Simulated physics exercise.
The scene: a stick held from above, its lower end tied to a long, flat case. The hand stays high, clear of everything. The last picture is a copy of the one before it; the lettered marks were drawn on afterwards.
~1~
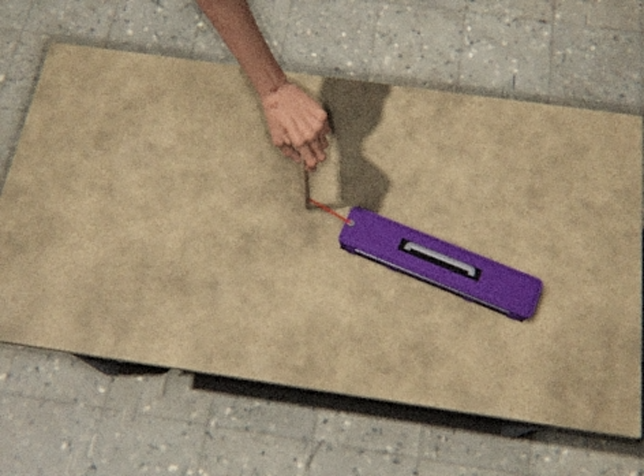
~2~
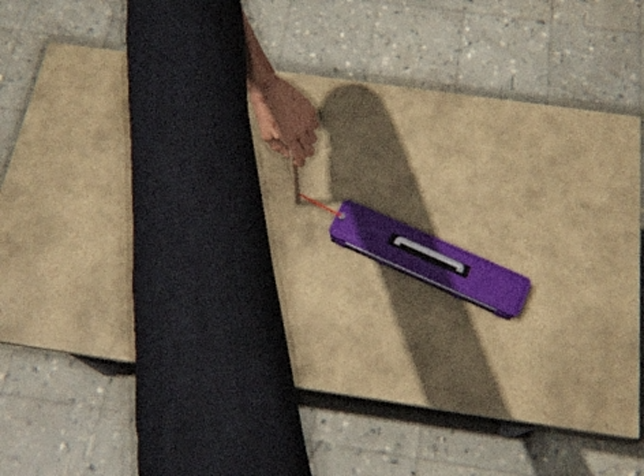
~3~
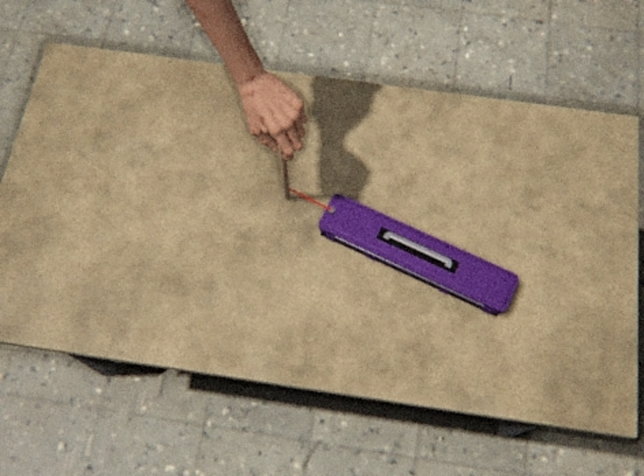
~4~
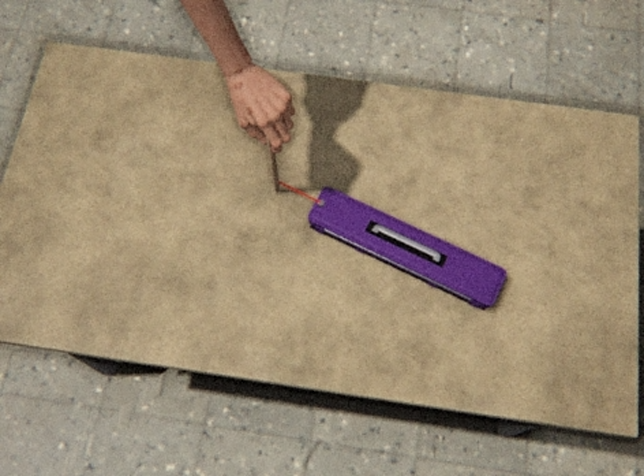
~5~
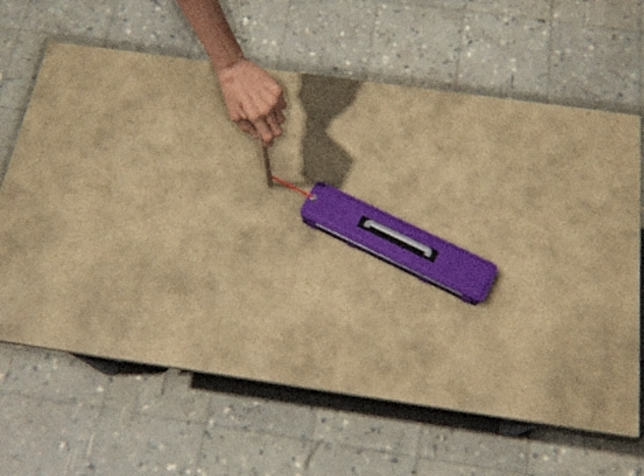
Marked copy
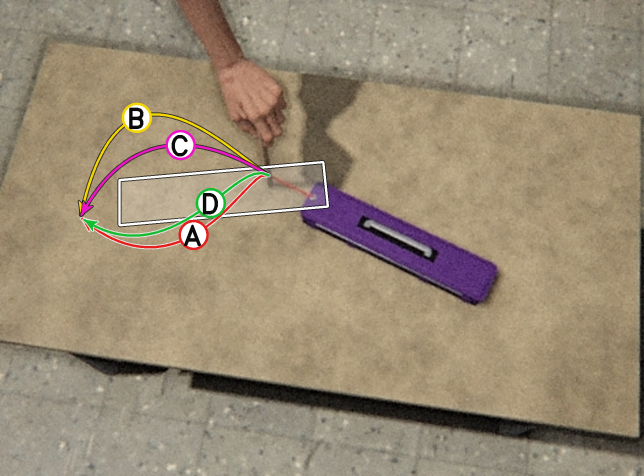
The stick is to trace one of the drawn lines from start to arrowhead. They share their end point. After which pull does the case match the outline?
Path C puts it in the outline.
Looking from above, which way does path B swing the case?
Anticlockwise.
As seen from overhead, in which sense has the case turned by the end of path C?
On that path, anticlockwise.
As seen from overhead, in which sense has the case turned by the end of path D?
It turns anticlockwise.
On the marked copy, A from (269, 175) via (187, 238) to (82, 219); B from (269, 175) via (159, 115) to (81, 215); C from (269, 175) via (166, 146) to (82, 215); D from (269, 175) via (179, 224) to (84, 220); the outline at (223, 193).
Following C. Soon after the start, foot of the stick (198, 147), middle of the case (324, 204).
Later, foot of the stick (123, 165), middle of the case (261, 186).
In the end, foot of the stick (81, 218), middle of the case (224, 192); it lies in the outline.
As for the rest, A leaves its middle at (224, 235); B leaves its middle at (218, 176); D leaves its middle at (225, 229).
